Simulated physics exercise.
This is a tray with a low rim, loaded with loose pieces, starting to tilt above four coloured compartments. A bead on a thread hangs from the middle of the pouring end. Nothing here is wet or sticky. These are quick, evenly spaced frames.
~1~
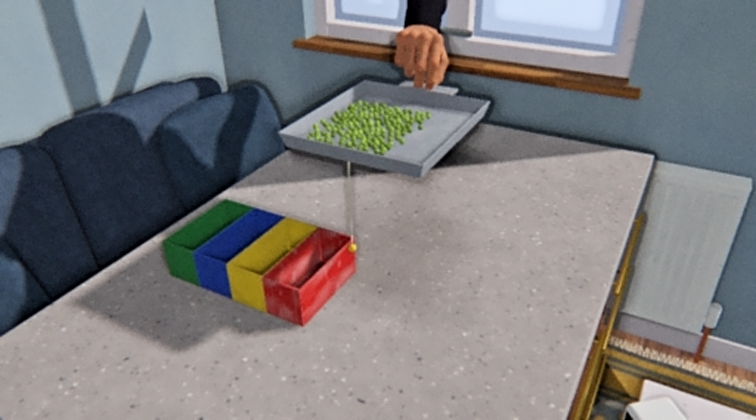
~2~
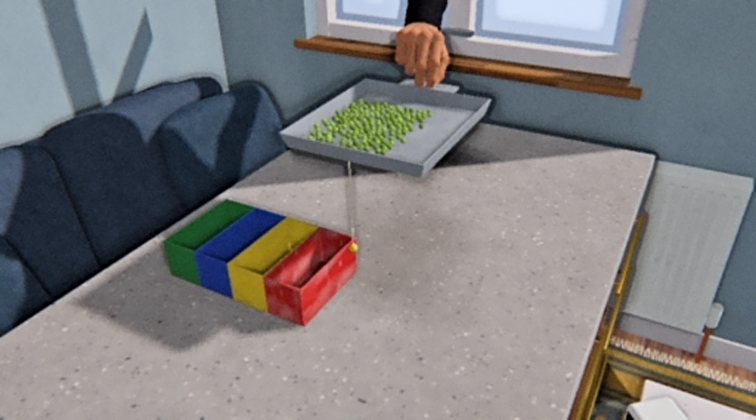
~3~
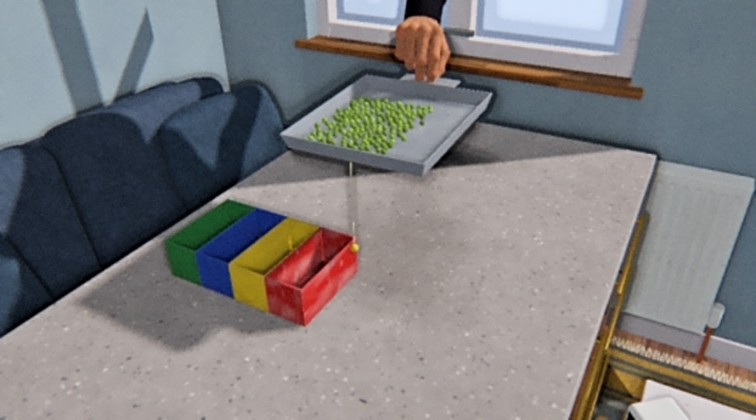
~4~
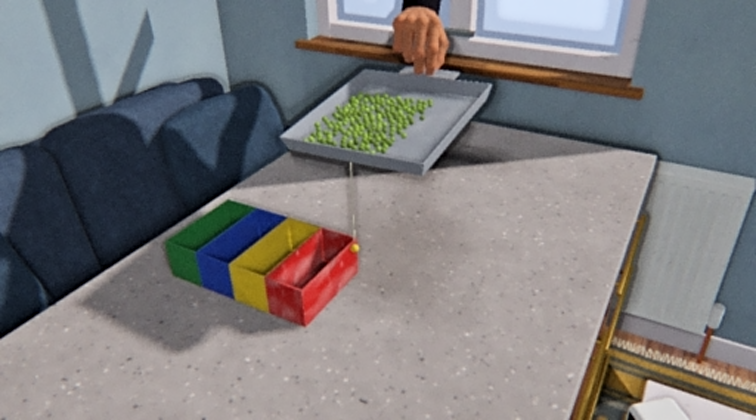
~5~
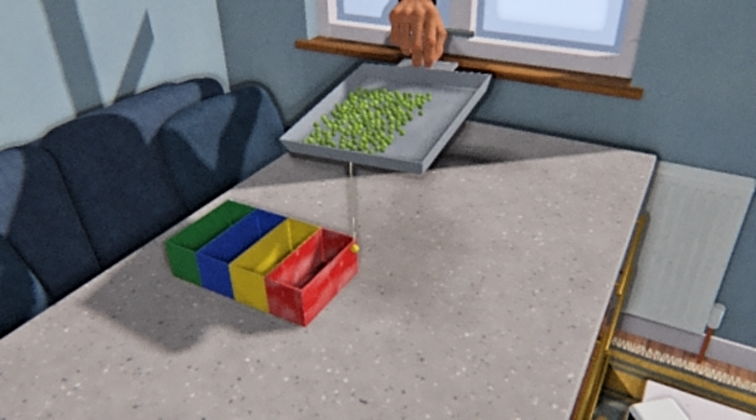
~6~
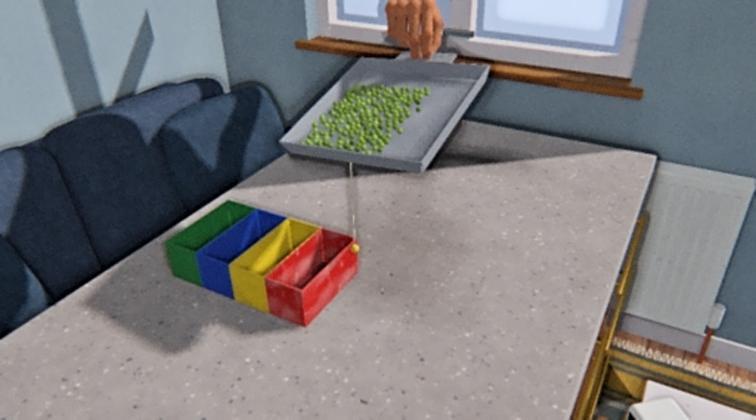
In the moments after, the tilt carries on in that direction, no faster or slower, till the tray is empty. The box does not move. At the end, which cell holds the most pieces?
The yellow one ends fullest.
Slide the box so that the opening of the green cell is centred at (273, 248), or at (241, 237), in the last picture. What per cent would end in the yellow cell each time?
Near 0 % and 40 %.
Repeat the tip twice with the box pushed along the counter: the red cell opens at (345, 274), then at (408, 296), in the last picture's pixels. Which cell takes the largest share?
At the first place the blue cell, at the second the green one.
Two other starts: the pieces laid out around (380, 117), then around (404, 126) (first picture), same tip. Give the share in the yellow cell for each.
The first gives 70 %, the second 50 %.
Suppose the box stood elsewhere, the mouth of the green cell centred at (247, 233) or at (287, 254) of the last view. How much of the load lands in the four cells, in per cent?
In turn 100 and 90 in a hundred.
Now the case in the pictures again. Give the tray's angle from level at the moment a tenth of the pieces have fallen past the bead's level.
At some 75 degrees.
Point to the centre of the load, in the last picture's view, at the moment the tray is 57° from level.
Roughly at (324, 137).
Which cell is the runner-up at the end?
In second place: The red one.
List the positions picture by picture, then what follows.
In the first picture, corners of the pouring end at (285, 131) and (420, 162), level; middle of the load at (366, 129), dried peas; bead on its thread at (352, 248); green cell at (181, 260); blue cell at (213, 272); yellow cell at (247, 285); red cell at (283, 298).
In the second picture, corners of the pouring end at (286, 132) and (421, 162), level; middle of the load at (367, 128).
In the third picture, corners of the pouring end at (287, 133) and (422, 161), tipped barely, lowest at the left corner; middle of the load at (368, 126).
In the fourth picture, corners of the pouring end at (287, 135) and (421, 160), tipped a little, lowest at the left corner; middle of the load at (367, 124).
In the fifth picture, corners of the pouring end at (286, 137) and (420, 159), tipped a little, lowest at the left corner; middle of the load at (366, 121).
In the sixth picture, corners of the pouring end at (286, 139) and (419, 158), tipped a little, lowest at the left corner; middle of the load at (364, 120); green cell at (184, 261); blue cell at (215, 273); yellow cell at (249, 286); red cell at (285, 299).
Soon after the last picture, tray tipped steeply; nearly all on the tray; a stray few in the yellow cell; a stray few falling or outside the box.
A little later, tray tipped right over; a small part on the tray; about half in the yellow cell; about a third in the red cell; about a quarter falling or outside the box.
Later still, tray tipped past a quarter turn; about two thirds in the yellow cell; about a third in the red cell; a stray few falling or outside the box.
At rest, tray tipped past a quarter turn; about two thirds in the yellow cell; about a third in the red cell; none in the blue cell; none in the green cell; a stray few outside the box.
